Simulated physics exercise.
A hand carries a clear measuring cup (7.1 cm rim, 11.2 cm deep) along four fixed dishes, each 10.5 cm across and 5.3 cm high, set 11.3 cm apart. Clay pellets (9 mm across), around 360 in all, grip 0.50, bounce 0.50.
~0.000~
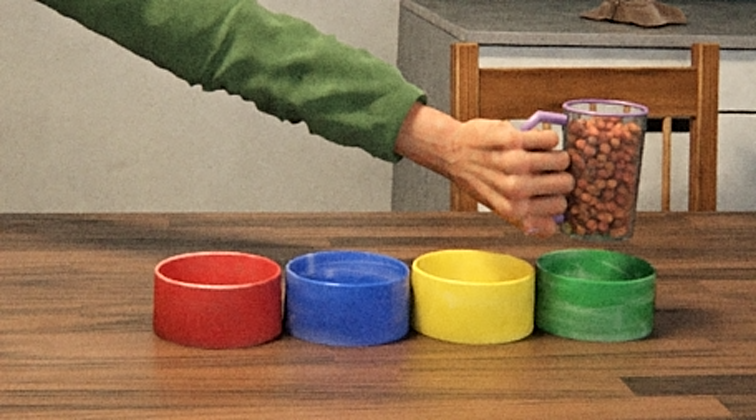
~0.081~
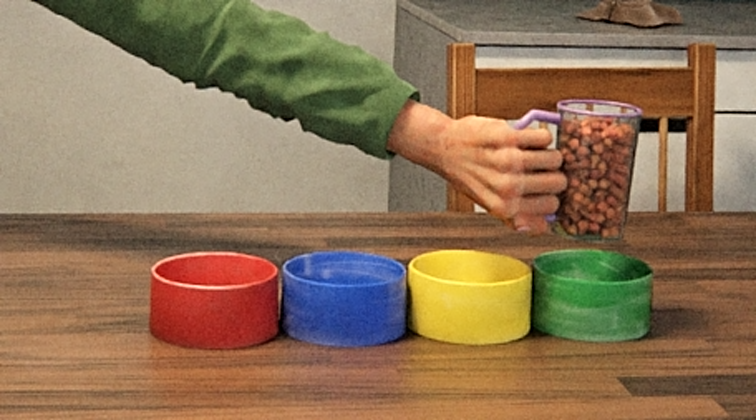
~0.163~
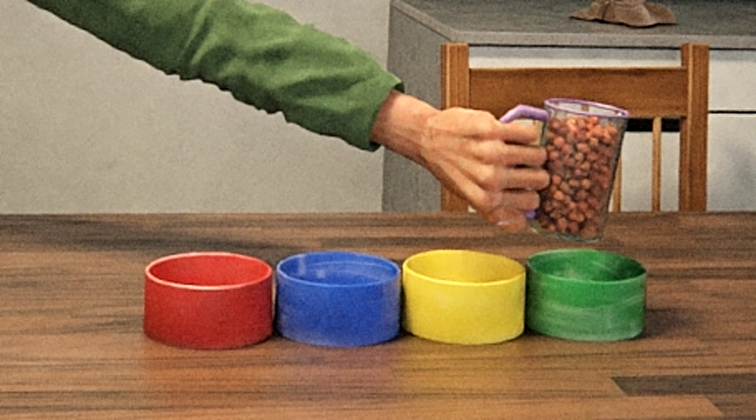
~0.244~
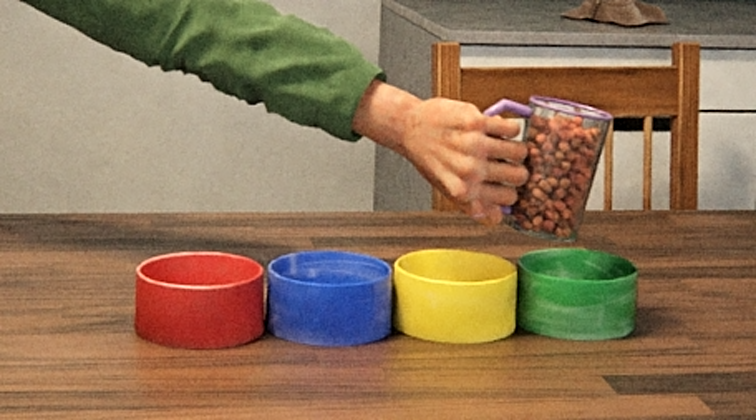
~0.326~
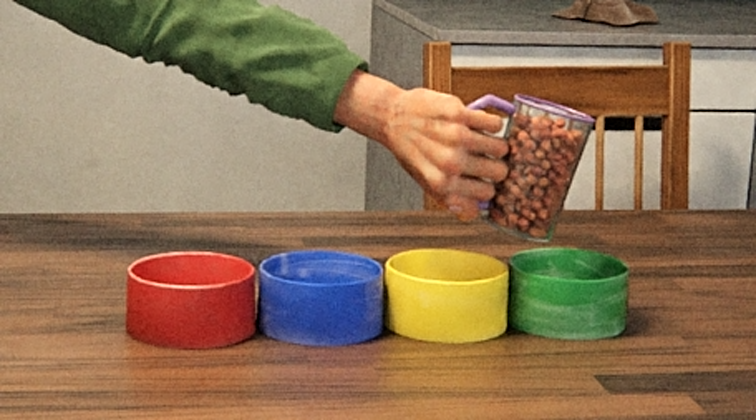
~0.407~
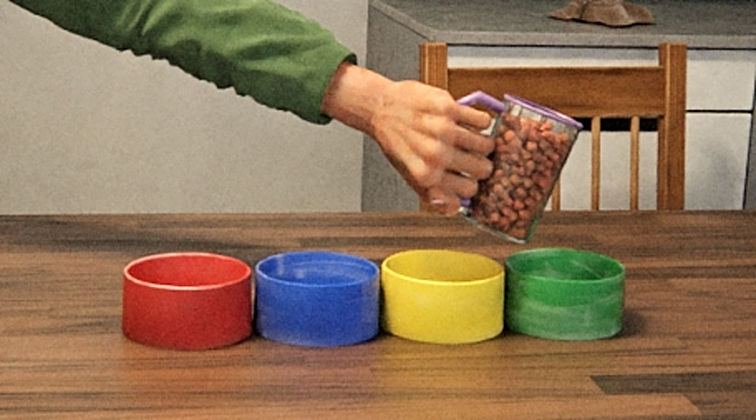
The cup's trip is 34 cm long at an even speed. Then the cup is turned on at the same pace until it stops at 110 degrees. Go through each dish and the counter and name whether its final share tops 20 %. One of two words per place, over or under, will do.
In the end red dish: Holds at most a fifth; blue dish: Holds more than a fifth; green dish: Holds at most a fifth; yellow dish: Holds at most a fifth; counter: Holds at most a fifth.
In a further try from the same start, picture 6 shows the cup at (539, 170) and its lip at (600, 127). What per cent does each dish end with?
In the end red holds 0, blue holds 10, green holds 0, yellow holds 90.
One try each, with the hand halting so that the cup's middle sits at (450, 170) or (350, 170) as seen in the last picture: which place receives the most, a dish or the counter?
Green, then yellow.
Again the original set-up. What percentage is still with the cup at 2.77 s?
About 15 percent of the load.
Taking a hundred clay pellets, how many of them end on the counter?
5 per cent.
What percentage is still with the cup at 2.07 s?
About 75 per cent.
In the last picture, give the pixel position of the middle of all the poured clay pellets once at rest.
Once everything settles, the centre is around (307, 306).
After 1.40 s, tilt 75 degrees; cup holds 100 %.
Then, at 2.07 s, tilt 110 degrees; cup holds 75 %, blue 20 %, yellow 5 %.
After 2.77 s, tilt 110 degrees; cup holds 15 %, blue 70 %, yellow 5 %.
In the end, at 4.2 s, red 5 %, blue 85 %, green 0 %, yellow 5 %, counter 5 %.
